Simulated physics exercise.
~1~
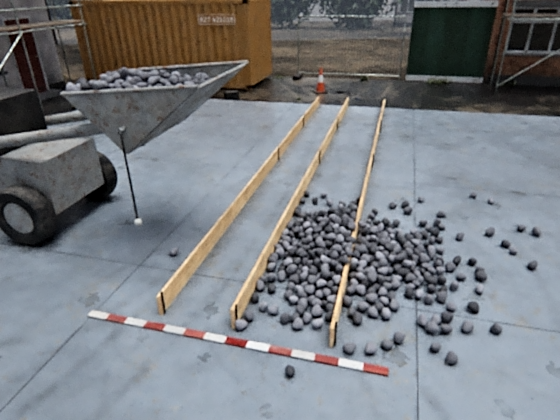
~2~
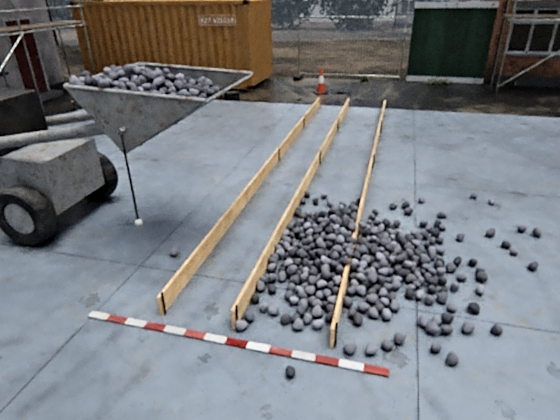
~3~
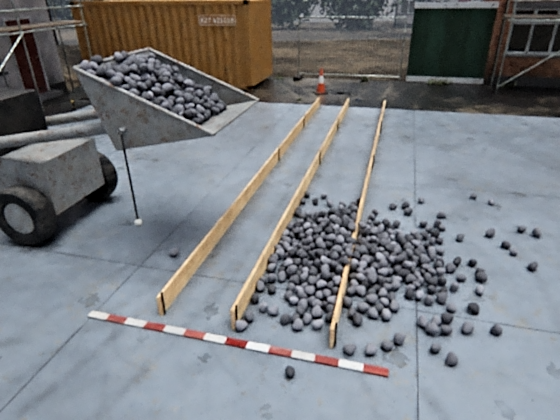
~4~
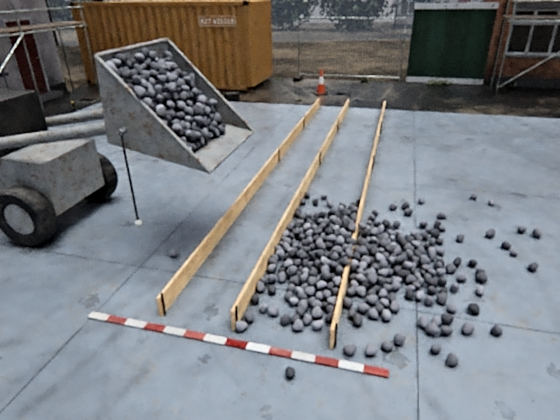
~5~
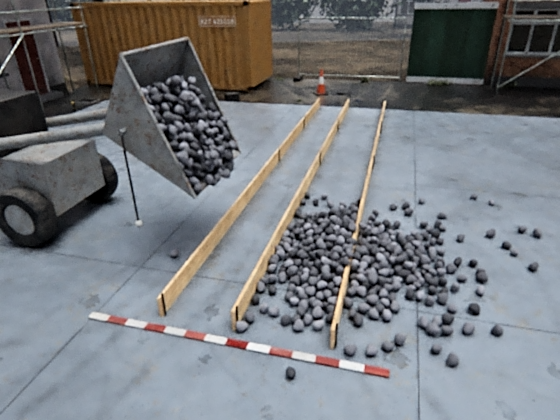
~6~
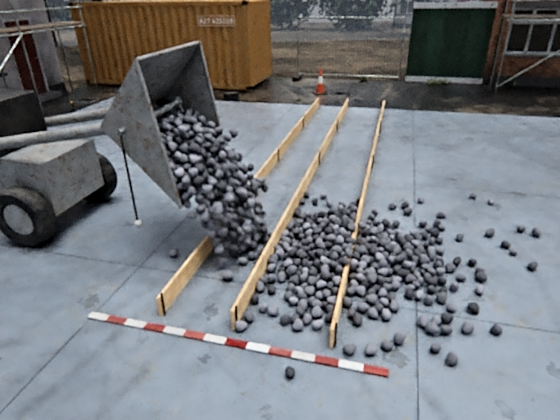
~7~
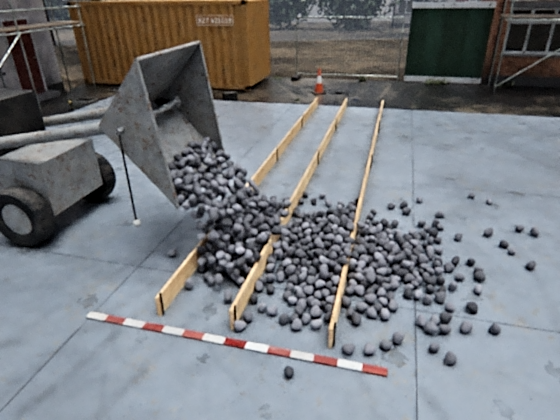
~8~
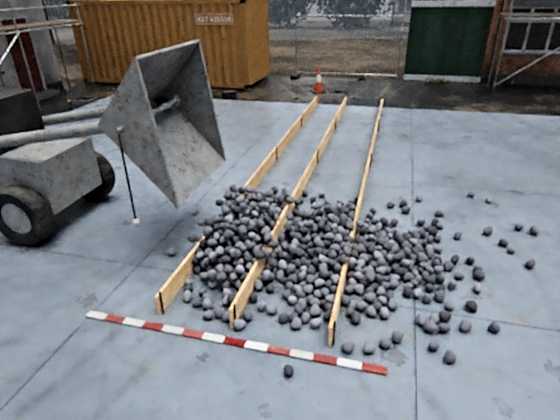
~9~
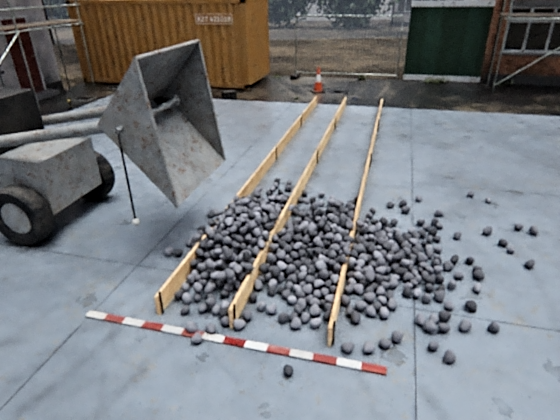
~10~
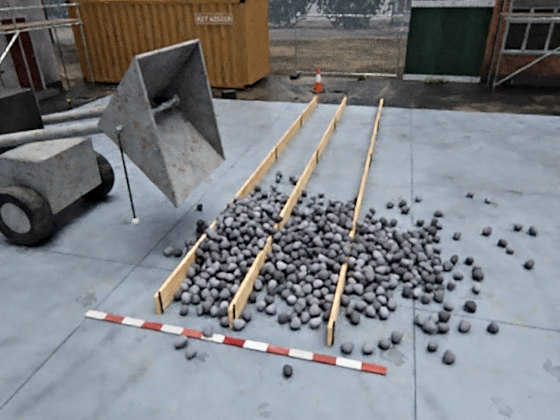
A grey loader bucket full of dark rounded cobbles hangs at the left of a pale concrete yard, seen from slightly above, with an orange container and green door behind. Three wooden planks run away across the ground, a red and white staff lies in front, and an earlier heap of cobbles sits around the right-hand planks. The bucket tips steadily towards the right until its stones slide out and pour down over the left plank. They spread between the planks and merge with the old heap. The emptied bucket stays tilted while the stones settle, a few resting near the staff.
